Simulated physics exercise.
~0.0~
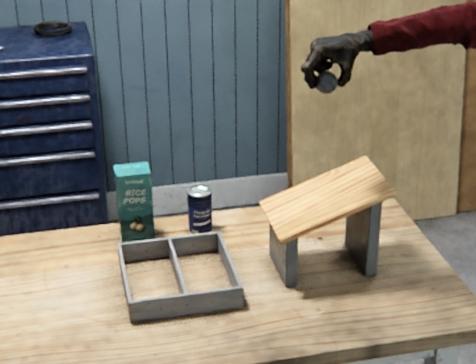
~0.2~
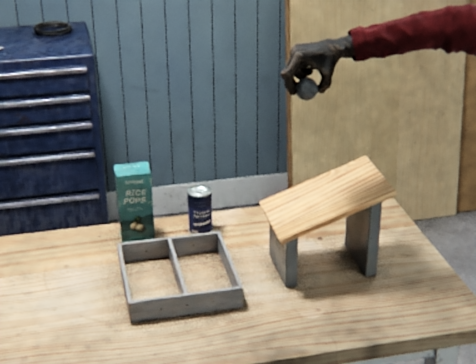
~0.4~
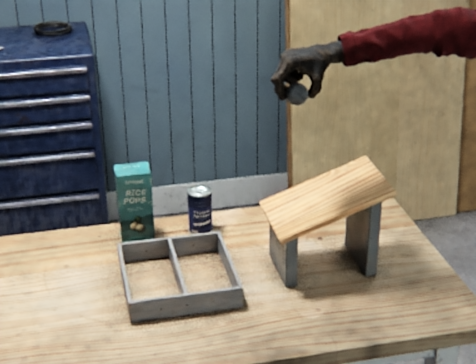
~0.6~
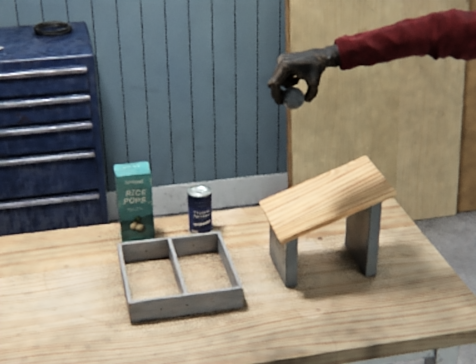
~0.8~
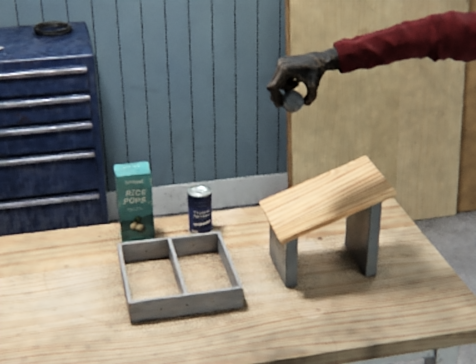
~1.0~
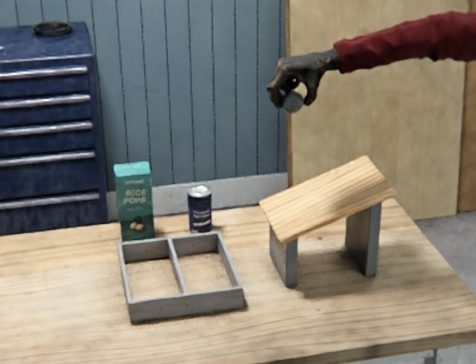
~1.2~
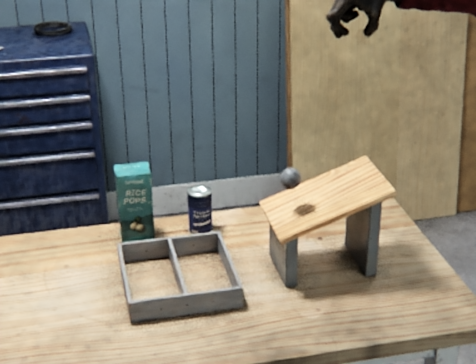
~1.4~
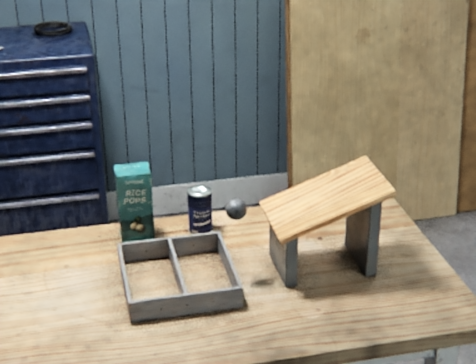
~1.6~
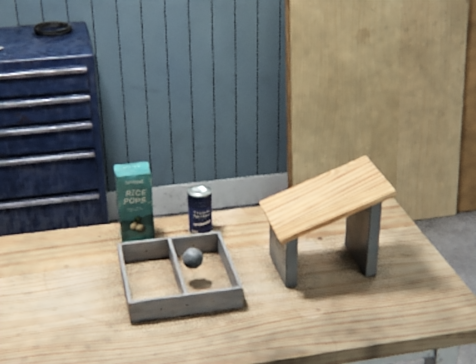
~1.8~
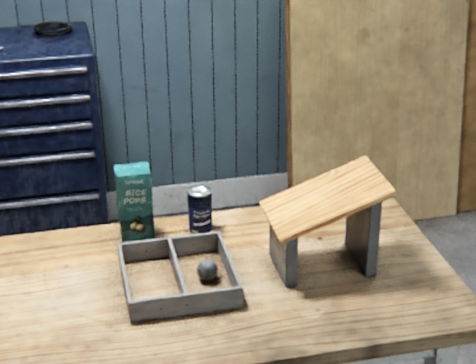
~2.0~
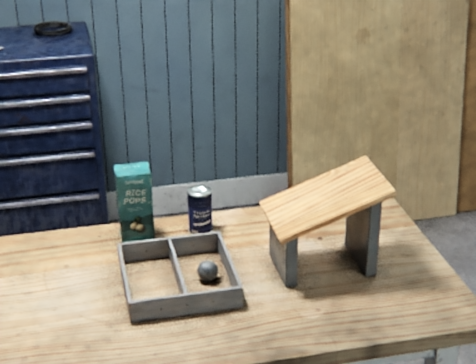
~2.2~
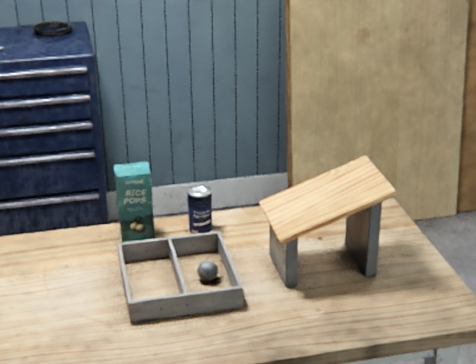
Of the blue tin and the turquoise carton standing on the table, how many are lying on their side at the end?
None of them are. The blue tin and the turquoise carton both still stand upright behind the tray.
Gloved hand dropping a grey ball onto a sloped wooden board, the ball bouncing left and settling in a tray's nearer bay.
